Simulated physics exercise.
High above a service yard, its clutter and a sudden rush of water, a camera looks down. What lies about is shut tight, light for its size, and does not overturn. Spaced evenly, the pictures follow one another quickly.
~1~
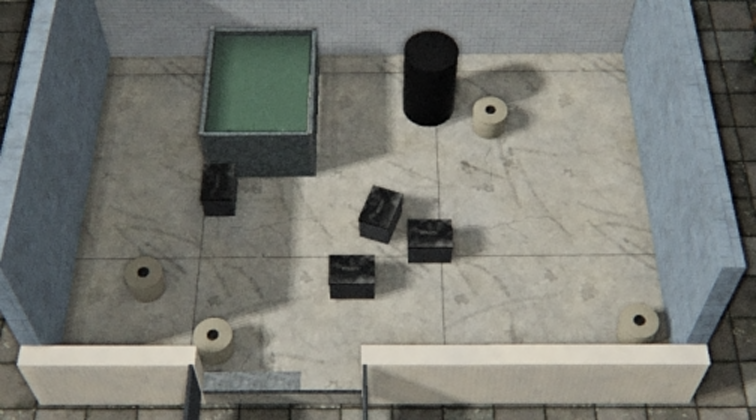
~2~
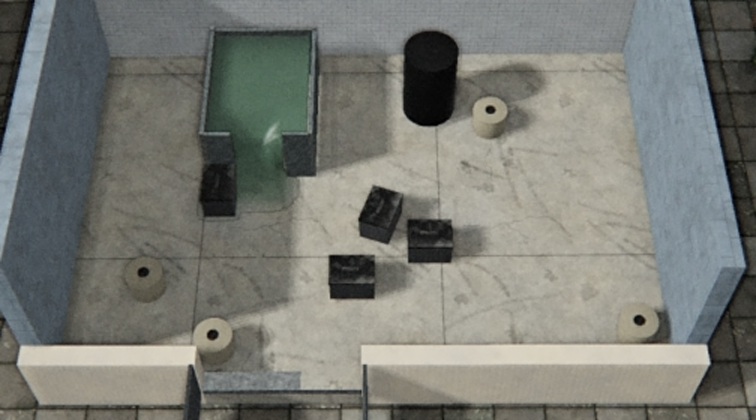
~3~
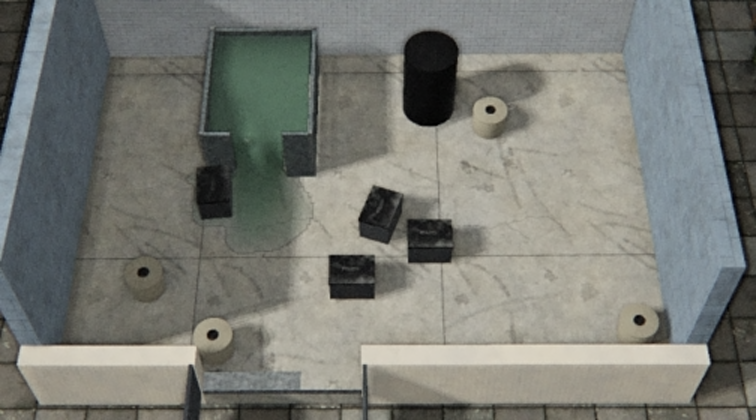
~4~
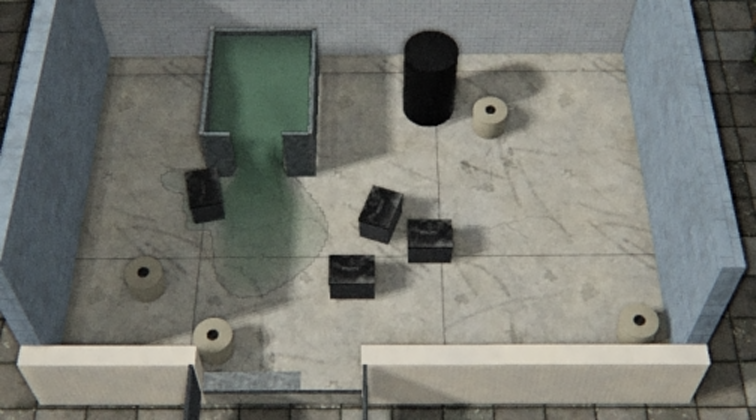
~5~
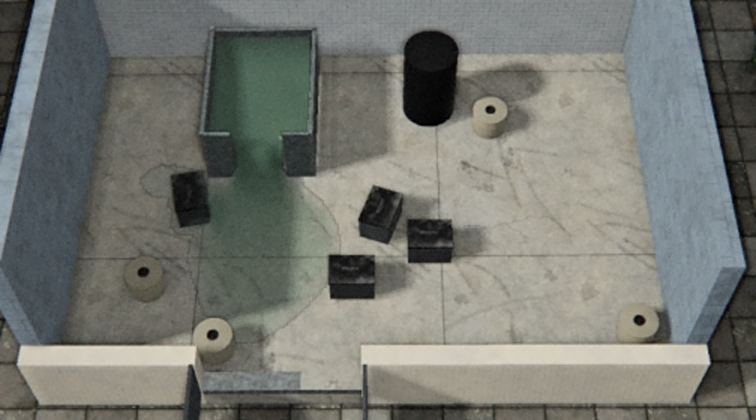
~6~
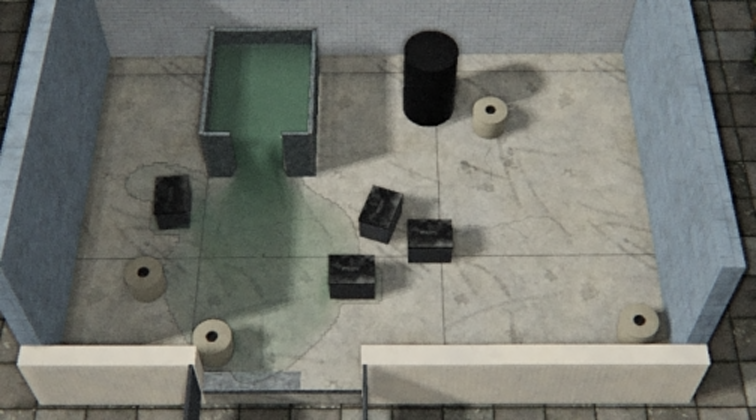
Green water pouring from a gap in a walled tank, spreading across a yard floor and nudging one dark block left.
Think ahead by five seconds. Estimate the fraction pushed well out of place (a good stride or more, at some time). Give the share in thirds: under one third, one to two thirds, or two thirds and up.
It lands in the middle band.
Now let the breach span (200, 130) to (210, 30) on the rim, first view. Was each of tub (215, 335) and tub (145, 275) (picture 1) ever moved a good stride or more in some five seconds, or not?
In order: Covered the distance, covered the distance.
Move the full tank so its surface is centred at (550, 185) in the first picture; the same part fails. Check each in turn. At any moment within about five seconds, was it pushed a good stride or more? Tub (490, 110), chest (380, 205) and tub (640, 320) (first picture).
Object by object, in turn: Lingered near its place, lingered near its place, travelled a good distance.
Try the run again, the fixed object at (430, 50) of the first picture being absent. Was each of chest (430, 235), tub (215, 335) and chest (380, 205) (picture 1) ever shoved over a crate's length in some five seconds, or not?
Result, listed order: Hardly budged / knocked clear / hardly budged.
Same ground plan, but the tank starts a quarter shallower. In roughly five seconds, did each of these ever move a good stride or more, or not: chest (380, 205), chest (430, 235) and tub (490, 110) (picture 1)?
Note, in sequence: Within that / within that / within that.
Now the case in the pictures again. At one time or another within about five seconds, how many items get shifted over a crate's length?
It comes out at 5.
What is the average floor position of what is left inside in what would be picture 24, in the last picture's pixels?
I'd put it at roughly (386, 244).
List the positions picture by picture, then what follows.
A chest at (218, 181) rests on the ground; a tub at (213, 335) rests on the ground; 0 of 8 have shifted, in the first picture.
A chest at (218, 181) rests on the ground; a tub at (213, 335), on the bottom; 0 of 8 have shifted, in the second picture.
A chest at (213, 184) rests on the ground, close to its start; a tub at (213, 335) rests on the ground; 1 of 8 have shifted, in the third picture.
A chest at (204, 187), on the bottom, close to its start; a tub at (213, 335), on the bottom; 1 of 8 have shifted, in the fourth picture.
A chest at (189, 190), on the bottom, a stride from its start; a tub at (213, 335) rests on the ground; 1 of 8 have shifted, in the fifth picture.
A chest at (171, 194), on the bottom, a stride from its start; a tub at (212, 337), on the bottom; 1 of 8 have shifted, in the sixth picture.
A moment on, 1 of 8 are well off their spots; 0 afloat.
Next, 4 of 8 are well off their spots; 2 afloat.
Later, 4 of 8 are well off their spots; 1 afloat.
In the end, 5 of 8 are well off their spots, and 5 have been at some point; 1 afloat.
